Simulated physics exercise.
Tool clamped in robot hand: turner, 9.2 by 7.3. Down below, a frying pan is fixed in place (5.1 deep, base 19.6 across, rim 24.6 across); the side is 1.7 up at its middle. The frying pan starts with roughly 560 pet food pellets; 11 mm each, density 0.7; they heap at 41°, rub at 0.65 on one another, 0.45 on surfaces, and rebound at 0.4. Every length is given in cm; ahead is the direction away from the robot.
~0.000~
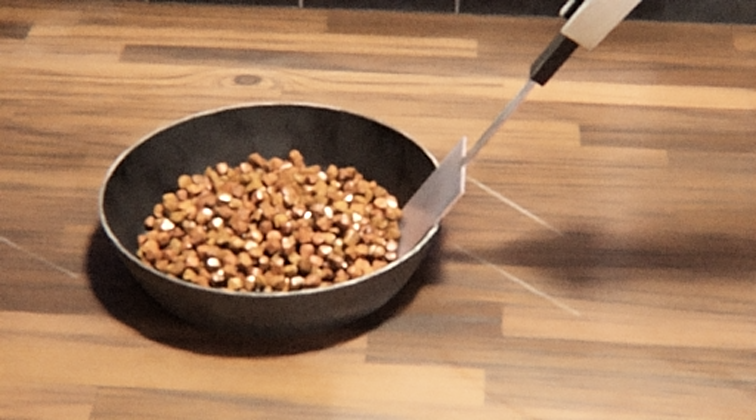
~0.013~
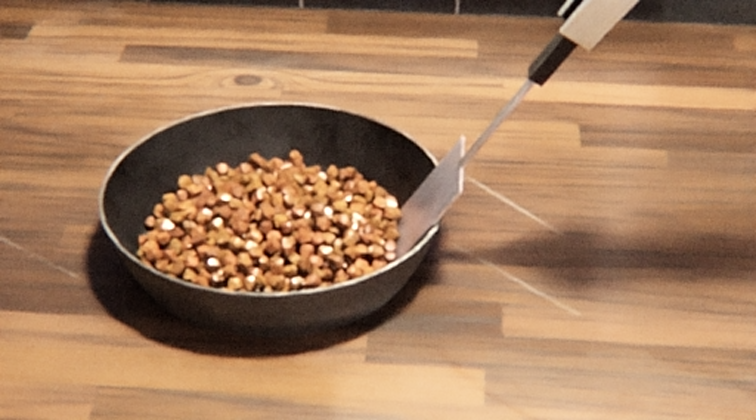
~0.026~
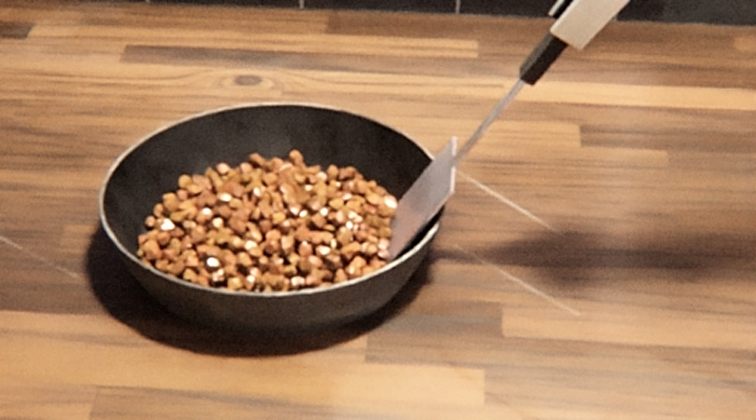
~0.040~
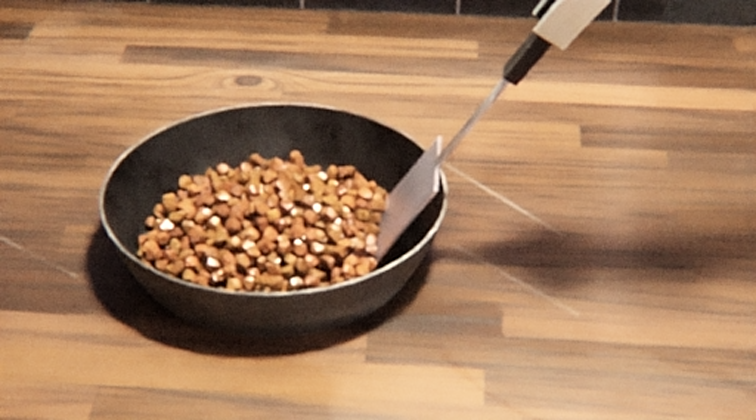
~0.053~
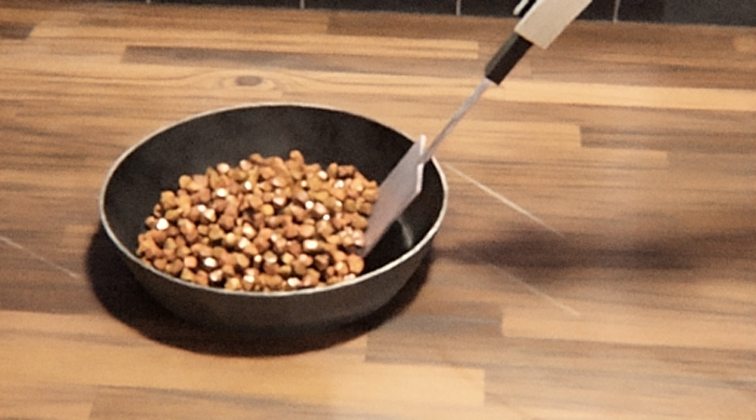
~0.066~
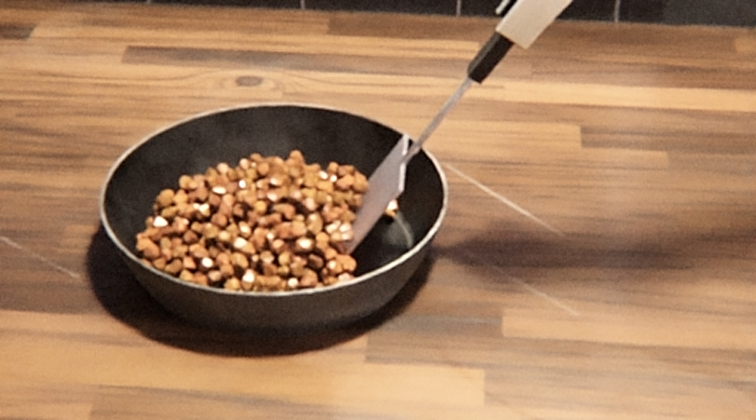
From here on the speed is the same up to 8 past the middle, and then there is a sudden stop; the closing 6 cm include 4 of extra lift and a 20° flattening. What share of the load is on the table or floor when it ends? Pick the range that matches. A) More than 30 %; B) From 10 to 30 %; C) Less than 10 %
From 10 to 30 % (B).
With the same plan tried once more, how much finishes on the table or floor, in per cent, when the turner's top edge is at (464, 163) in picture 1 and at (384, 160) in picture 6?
Some 20 percent ends up on the table or floor.
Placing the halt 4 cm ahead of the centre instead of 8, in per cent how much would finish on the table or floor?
In that case about 5 percent ends on the table or floor.
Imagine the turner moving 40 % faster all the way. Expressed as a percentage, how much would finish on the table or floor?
Near 25 %.
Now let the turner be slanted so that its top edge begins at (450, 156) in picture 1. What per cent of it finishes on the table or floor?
About 15 per cent.
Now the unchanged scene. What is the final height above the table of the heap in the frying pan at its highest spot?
Height at the end: Around 6.5 cm.
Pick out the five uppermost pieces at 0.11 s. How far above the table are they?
I'd put them at about 6 centimetres above the table.
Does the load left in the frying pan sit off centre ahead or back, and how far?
Ahead, by about 3.5 cm.
After 0.11 s, sloping 57°, highest piece 7 above the table; 559 in the frying pan.
After 0.16 s, sloping 50°, highest piece 8 above the table; 559 in the frying pan.
After 0.38 s, sloping 37°, highest piece 6 above the table; 469 in the frying pan, 86 on the table or floor, 4 on the blade or in flight.
After 1.43 s, sloping 37°, highest piece 6 above the table; 468 in the frying pan, 91 on the table or floor.
In the end, 468 in the frying pan, 91 on the table or floor. That is 16 % on the table or floor.
